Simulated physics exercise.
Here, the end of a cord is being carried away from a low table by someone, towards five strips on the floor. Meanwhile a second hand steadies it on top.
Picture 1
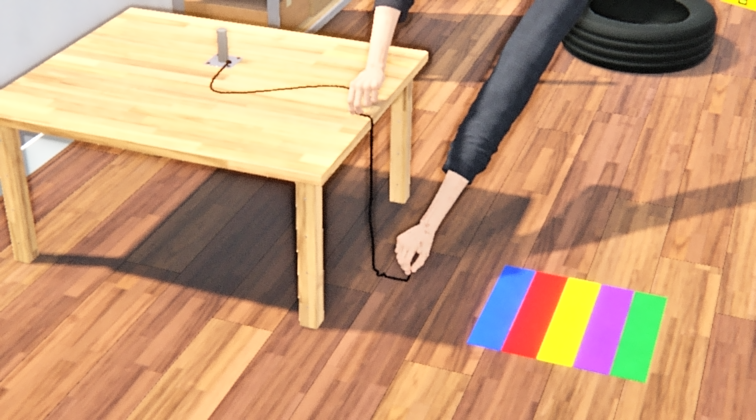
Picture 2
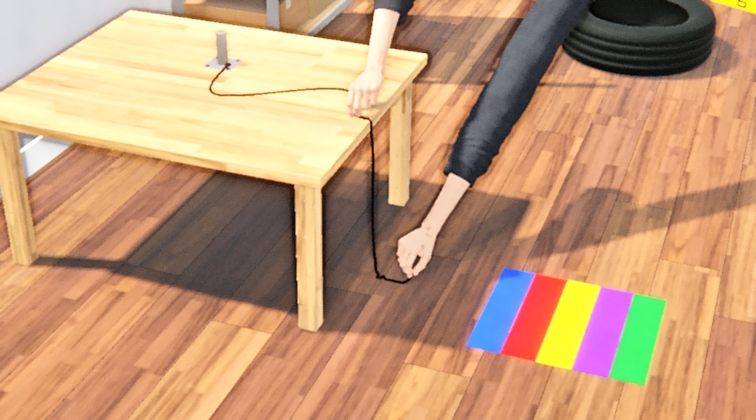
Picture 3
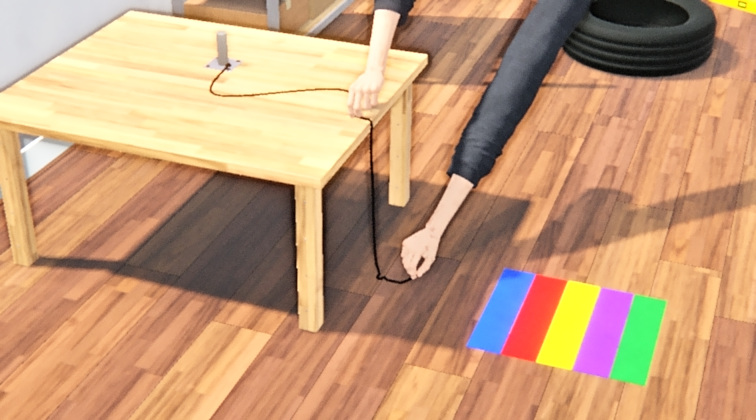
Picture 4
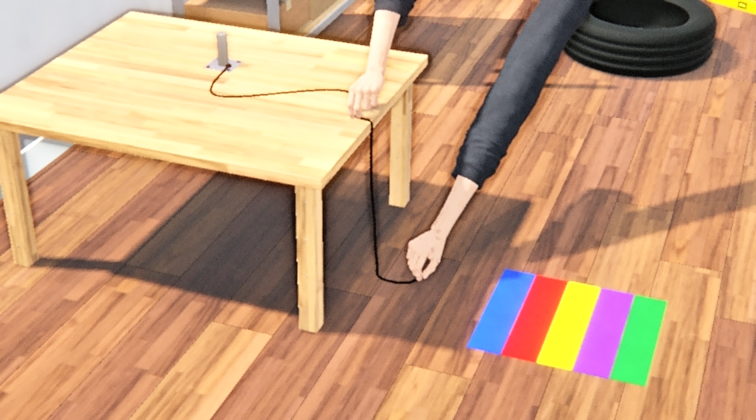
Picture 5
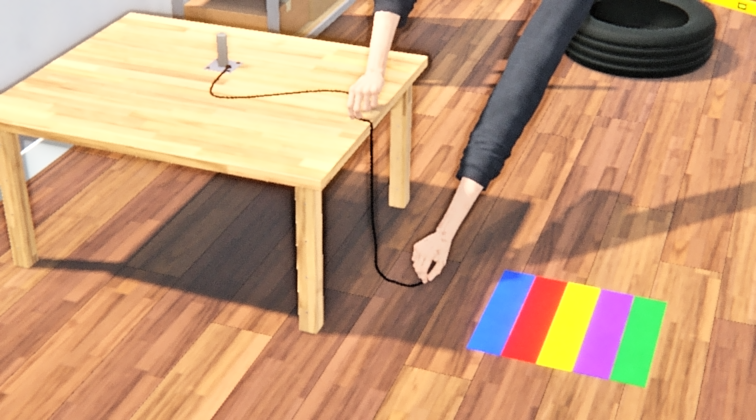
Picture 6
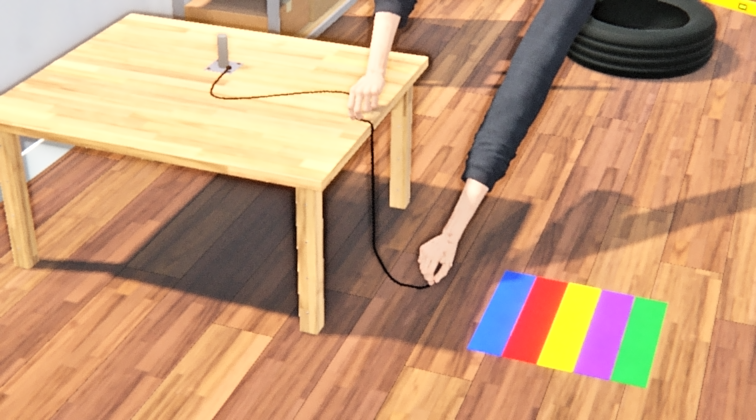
A hand slowly draws the end of a black cord slightly right across the floor.
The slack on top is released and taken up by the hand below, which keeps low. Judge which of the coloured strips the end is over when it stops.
It is over the green strip.
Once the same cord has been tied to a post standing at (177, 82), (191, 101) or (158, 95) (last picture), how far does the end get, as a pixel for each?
In that order: (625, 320), (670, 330) and (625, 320).
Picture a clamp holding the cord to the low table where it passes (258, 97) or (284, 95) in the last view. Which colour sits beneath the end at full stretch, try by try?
Expected strip, first: Yellow; second: Yellow.
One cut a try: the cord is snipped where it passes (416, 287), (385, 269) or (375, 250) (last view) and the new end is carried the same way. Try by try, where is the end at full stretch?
About (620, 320) first, then about (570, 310), and finally about (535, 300).
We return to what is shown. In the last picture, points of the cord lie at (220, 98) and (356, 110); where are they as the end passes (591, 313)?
Result - first point (295, 86), second point (396, 176).
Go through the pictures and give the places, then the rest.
The first frame shows end (411, 271); blue (490, 331); red (525, 339); yellow (560, 347); purple (596, 354); green (632, 362).
The second frame shows end (412, 274); cord through (215, 79) (255, 95) (335, 89) (360, 117) (373, 186) (375, 256).
The third frame shows end (416, 275).
The fourth frame shows end (422, 277); cord through (215, 80) (256, 96) (335, 90) (361, 118) (372, 187) (376, 257).
The fifth frame shows end (427, 279).
The sixth frame shows end (433, 281); cord through (216, 82) (256, 98) (336, 92) (361, 120) (373, 189) (379, 259).
Soon after, end near (591, 313); over yellow.
Then, end near (629, 321); over green.
At full stretch, end near (651, 326); over green. It gets as far as the green strip.
